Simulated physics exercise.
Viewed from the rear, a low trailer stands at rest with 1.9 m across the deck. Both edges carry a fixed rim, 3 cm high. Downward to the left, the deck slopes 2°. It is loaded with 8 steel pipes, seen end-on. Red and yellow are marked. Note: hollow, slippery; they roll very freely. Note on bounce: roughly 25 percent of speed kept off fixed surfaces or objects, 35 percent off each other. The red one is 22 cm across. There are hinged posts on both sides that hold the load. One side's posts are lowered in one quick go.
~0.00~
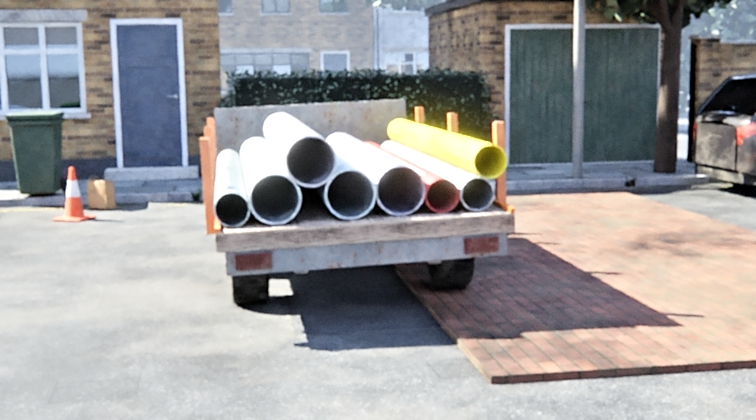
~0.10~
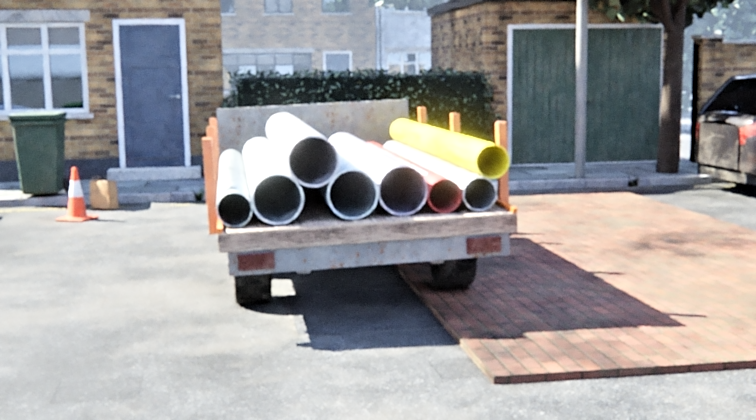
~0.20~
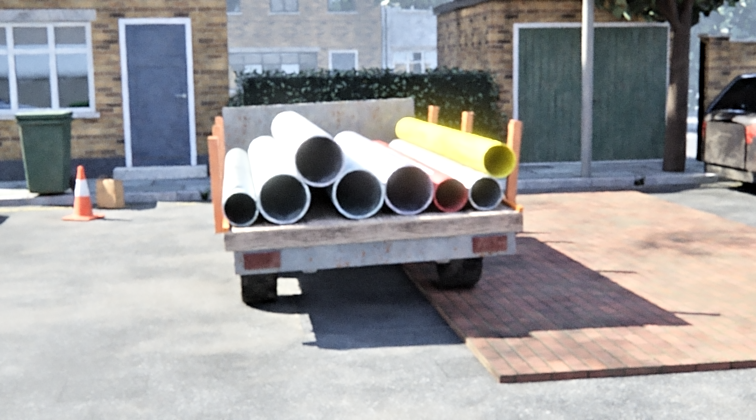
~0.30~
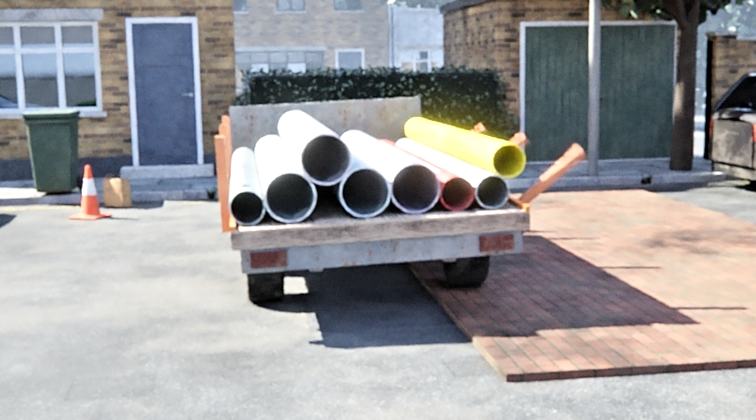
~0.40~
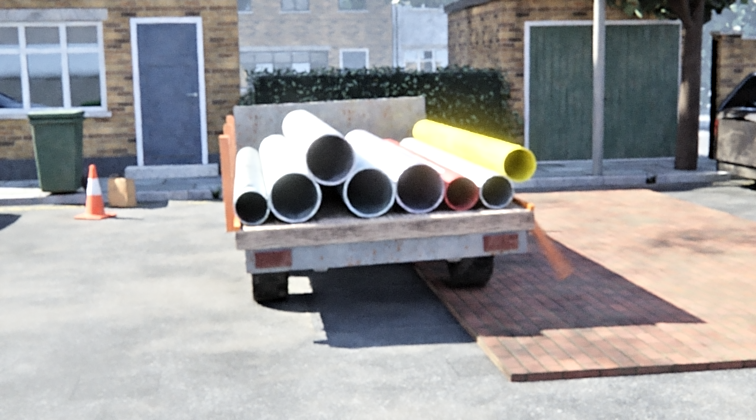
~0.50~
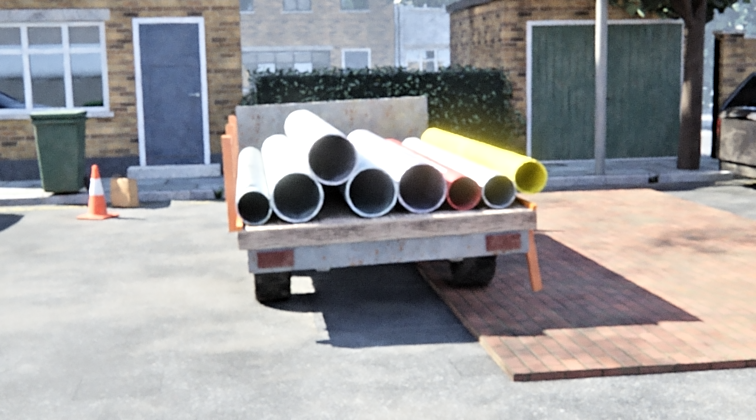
At the start, white, red and yellow pipes lie stacked on a parked trailer between upright orange posts. The right-hand posts then swing outward and down until they hang below the deck edge, while the yellow pipe shifts a little to the right and downward, and the other pipes stay in place.
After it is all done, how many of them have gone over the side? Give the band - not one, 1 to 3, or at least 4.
Band: 1 to 3.
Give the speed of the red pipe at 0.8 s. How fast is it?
Reading: Roughly 0.0 m/s.
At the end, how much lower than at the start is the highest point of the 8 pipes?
Some 0 centimetres.
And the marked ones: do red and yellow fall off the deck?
Red is kept back, yellow makes it out.
Then, 0.8 s in, red is on the deck, 40 cm from the right edge; yellow is dropping off the right side; 1 gone from the deck.
Then, 1.0 s in, yellow is down on the right; still the same for red; 1 gone from the deck.
In the end (4.1 s), red is on the deck, 40 cm from the right edge; yellow is on the ground to the right; 1 gone from the deck.
